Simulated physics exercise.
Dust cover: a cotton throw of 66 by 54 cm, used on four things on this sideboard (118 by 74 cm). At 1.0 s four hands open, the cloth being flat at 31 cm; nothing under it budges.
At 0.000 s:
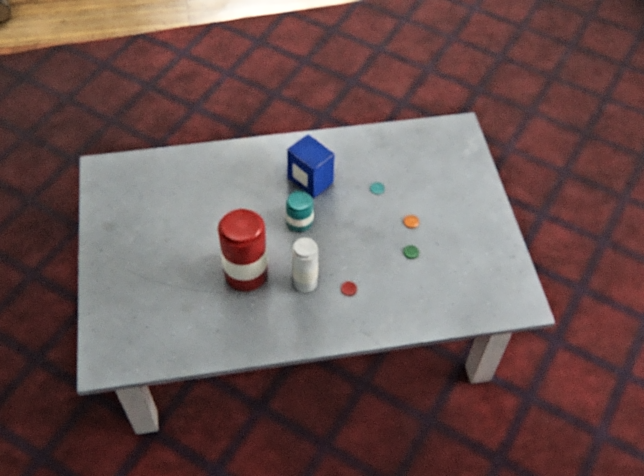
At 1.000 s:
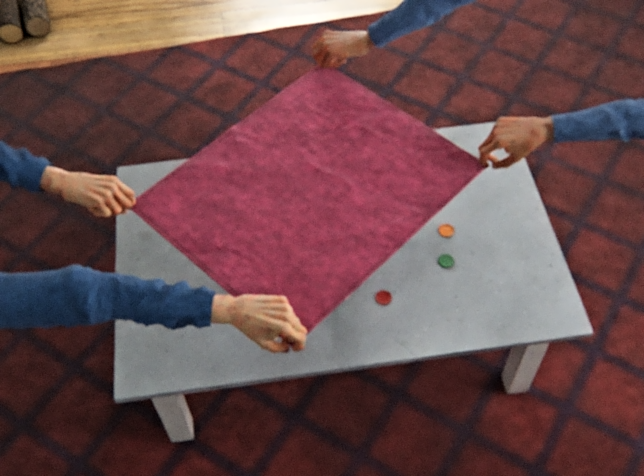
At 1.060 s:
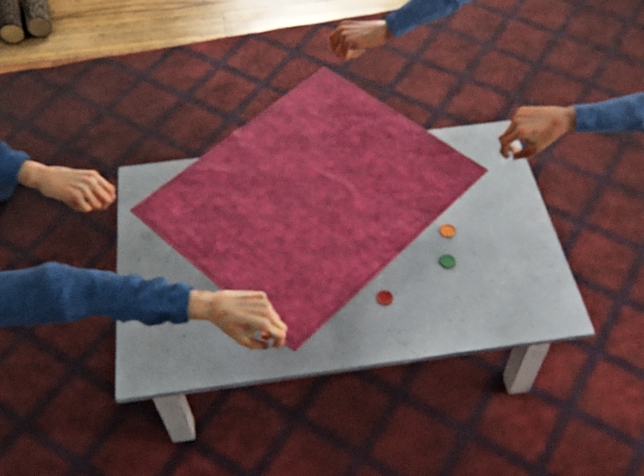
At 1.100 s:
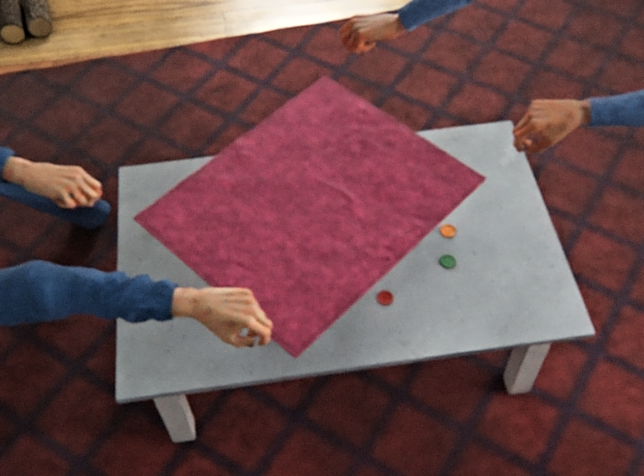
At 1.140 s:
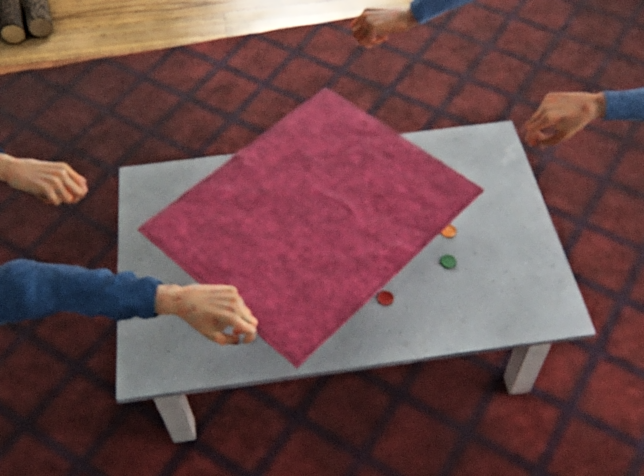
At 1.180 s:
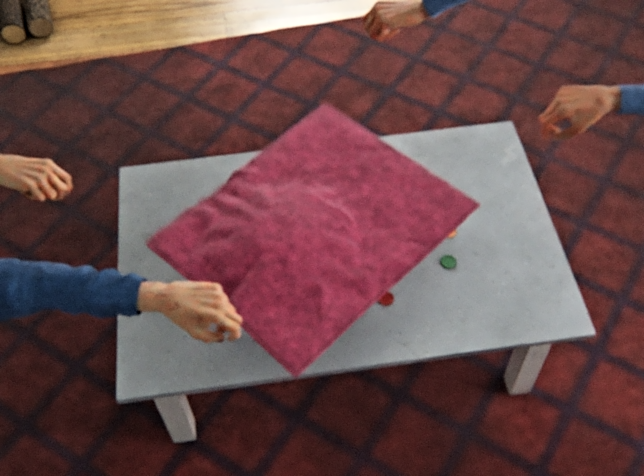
A low grey sideboard stands on a dark red patterned carpet, seen from above at an angle. On it are a red jar, a white jar, a teal bottle and a blue carton, with red, green, orange and teal badges to the right. After the view shifts slightly, four hands hold a crimson cloth flat above them, release it and draw back as it sinks, beginning to crease.
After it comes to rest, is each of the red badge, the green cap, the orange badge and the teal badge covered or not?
In order: The red badge stays uncovered; the green cap still shows; the orange badge remains in the open; the teal badge stays uncovered.
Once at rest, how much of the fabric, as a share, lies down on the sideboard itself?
Share on top, approx.: 10 %.
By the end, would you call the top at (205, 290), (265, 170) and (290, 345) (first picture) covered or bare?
Draped over, left clear, left clear - in the order asked.
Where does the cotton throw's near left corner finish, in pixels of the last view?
(282, 346) or thereabouts.
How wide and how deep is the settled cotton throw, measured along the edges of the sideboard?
Width about 60 centimetres, depth about 56 centimetres.
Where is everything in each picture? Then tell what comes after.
In the first frame, red badge (349, 288); green cap (411, 251); orange badge (412, 221); teal badge (378, 188); teal bottle (299, 200), 9 cm tall; red jar (241, 224), 21 cm tall; blue carton (311, 151), 13 cm tall; white jar (305, 246), 16 cm tall.
In the second frame, cotton throw corners (293, 348) (127, 206) (323, 62) (488, 166); highest point 31 cm, lowest 31 cm.
In the third frame, cotton throw corners (295, 352) (130, 210); highest point 29 cm, lowest 29 cm.
In the fourth frame, cotton throw corners (296, 359) (133, 219); highest point 26 cm, lowest 26 cm.
In the fifth frame, cotton throw corners (297, 369) (138, 230); highest point 22 cm, lowest 22 cm.
In the sixth frame, cotton throw corners (296, 378) (145, 244) (325, 104) (480, 206); highest point 22 cm, lowest 15 cm.
At 1.4 s, 10 % of it is down, spanning 58 by 56 cm, above no small thing.
At 1.5 s, 10 % of it is down, spanning 60 by 54 cm, above no small thing.
At 1.7 s, 10 % of it is down, spanning 60 by 56 cm, above no small thing.
At 1.9 s, 10 % of it is down, spanning 59 by 55 cm, above no small thing.
At 2.7 s, 10 % of it is down, spanning 59 by 56 cm, above no small thing.
